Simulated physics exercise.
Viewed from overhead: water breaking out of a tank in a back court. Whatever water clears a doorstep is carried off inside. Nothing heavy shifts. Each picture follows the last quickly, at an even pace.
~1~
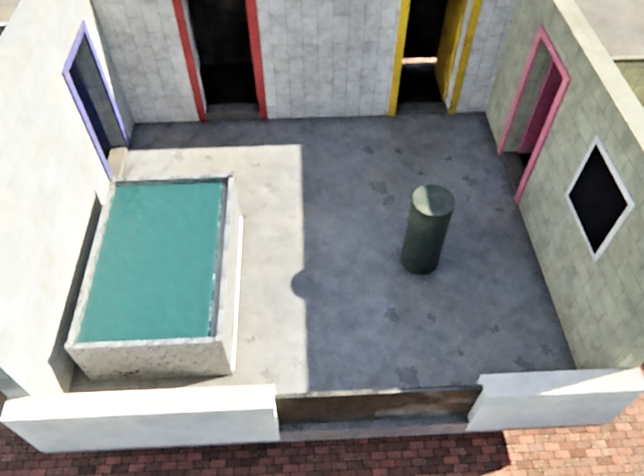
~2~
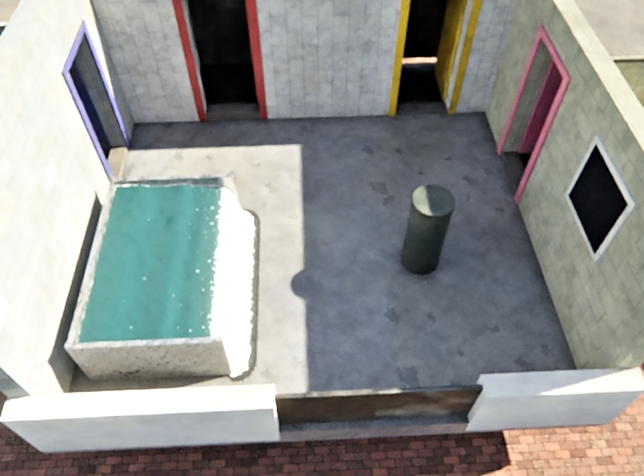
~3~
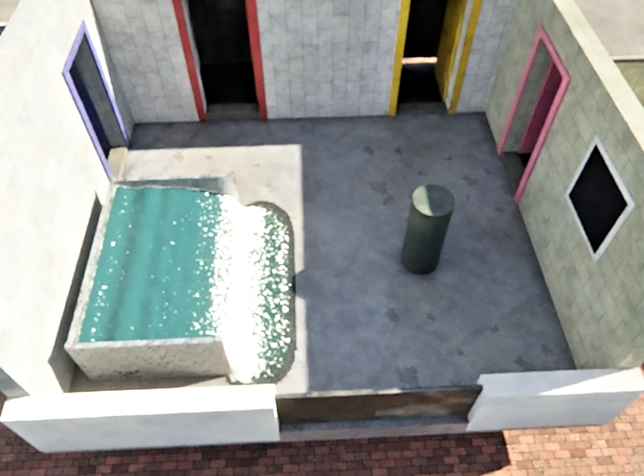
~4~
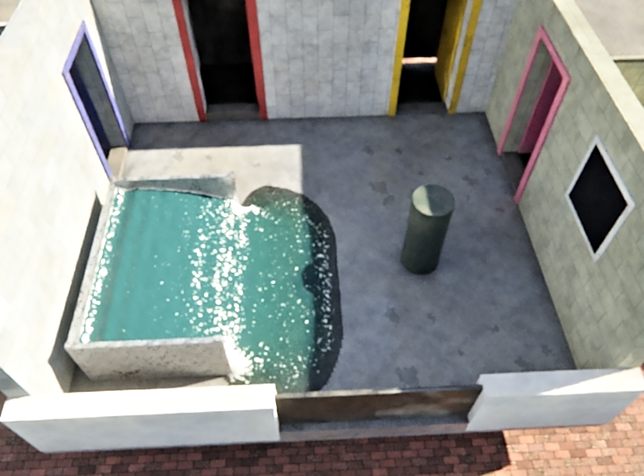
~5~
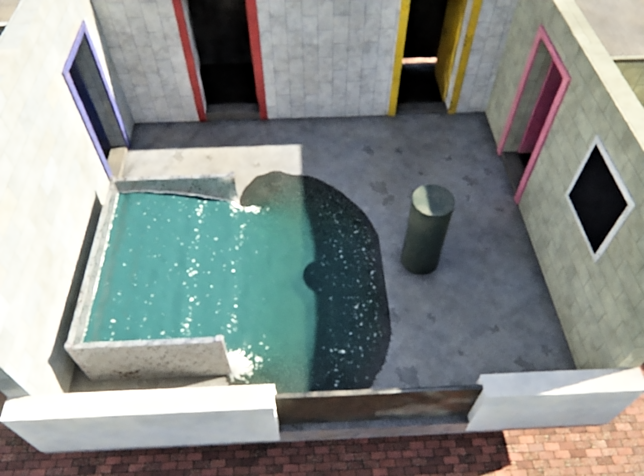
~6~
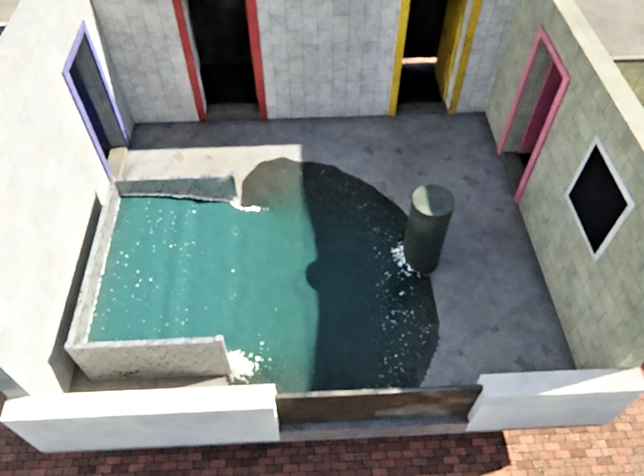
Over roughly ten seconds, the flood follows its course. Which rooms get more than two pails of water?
The yellow door tops two buckets. The pink door tops two buckets. The blue door tops two buckets. The red door never tops two buckets.
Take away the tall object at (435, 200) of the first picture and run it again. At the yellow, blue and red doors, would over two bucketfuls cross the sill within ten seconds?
One by one: The yellow one takes more, the blue one goes over, the red one is under.
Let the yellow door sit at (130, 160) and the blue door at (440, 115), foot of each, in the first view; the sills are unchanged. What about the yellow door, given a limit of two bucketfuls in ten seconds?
Note: Yellow beats the limit.
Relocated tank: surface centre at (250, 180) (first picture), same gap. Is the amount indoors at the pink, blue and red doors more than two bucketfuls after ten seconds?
Then: Pink goes over; blue stays under; red takes less.
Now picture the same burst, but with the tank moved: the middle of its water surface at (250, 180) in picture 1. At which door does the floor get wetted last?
Note: The blue door.
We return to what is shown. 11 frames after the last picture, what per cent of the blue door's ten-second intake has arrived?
Approximately 0 per cent.
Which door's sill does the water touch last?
That is the blue one.
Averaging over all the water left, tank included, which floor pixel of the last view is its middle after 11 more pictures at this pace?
Point: (361, 285).
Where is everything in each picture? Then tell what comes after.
In the first frame, the tank at (162, 254) is whole and still.
In the second frame, the front is at (244, 372), out from the gap at (230, 276).
In the third frame, the front is at (259, 386), out from the gap at (231, 277).
In the fourth frame, water pours out at (231, 278) and has run to a hidden place.
In the fifth frame, the front is at a hidden place, out from the gap at (231, 278).
In the sixth frame, water pours out at (231, 278) and has run to (429, 345).
A moment on, water covers 60 % of the floor; the yellow door not reached, the pink door wet at the sill, nothing in, the blue door not reached, the red door not reached.
Next, water covers 70 % of the floor; the yellow door wet at the sill, nothing in, the pink door over two buckets in, the blue door not reached, the red door not reached.
Then, water covers 70 % of the floor; the yellow door over two buckets in, the pink door far over two buckets in, the blue door not reached, the red door not reached.
Later, water covers 95 % of the floor; the yellow door far over two buckets in, the pink door far over two buckets in, the blue door wet at the sill, nothing in, the red door wet at the sill, nothing in.
In the end, water covers 95 % of the floor; the yellow door far over two buckets in, the pink door far over two buckets in, the blue door over two buckets in, the red door wet at the sill, nothing in.
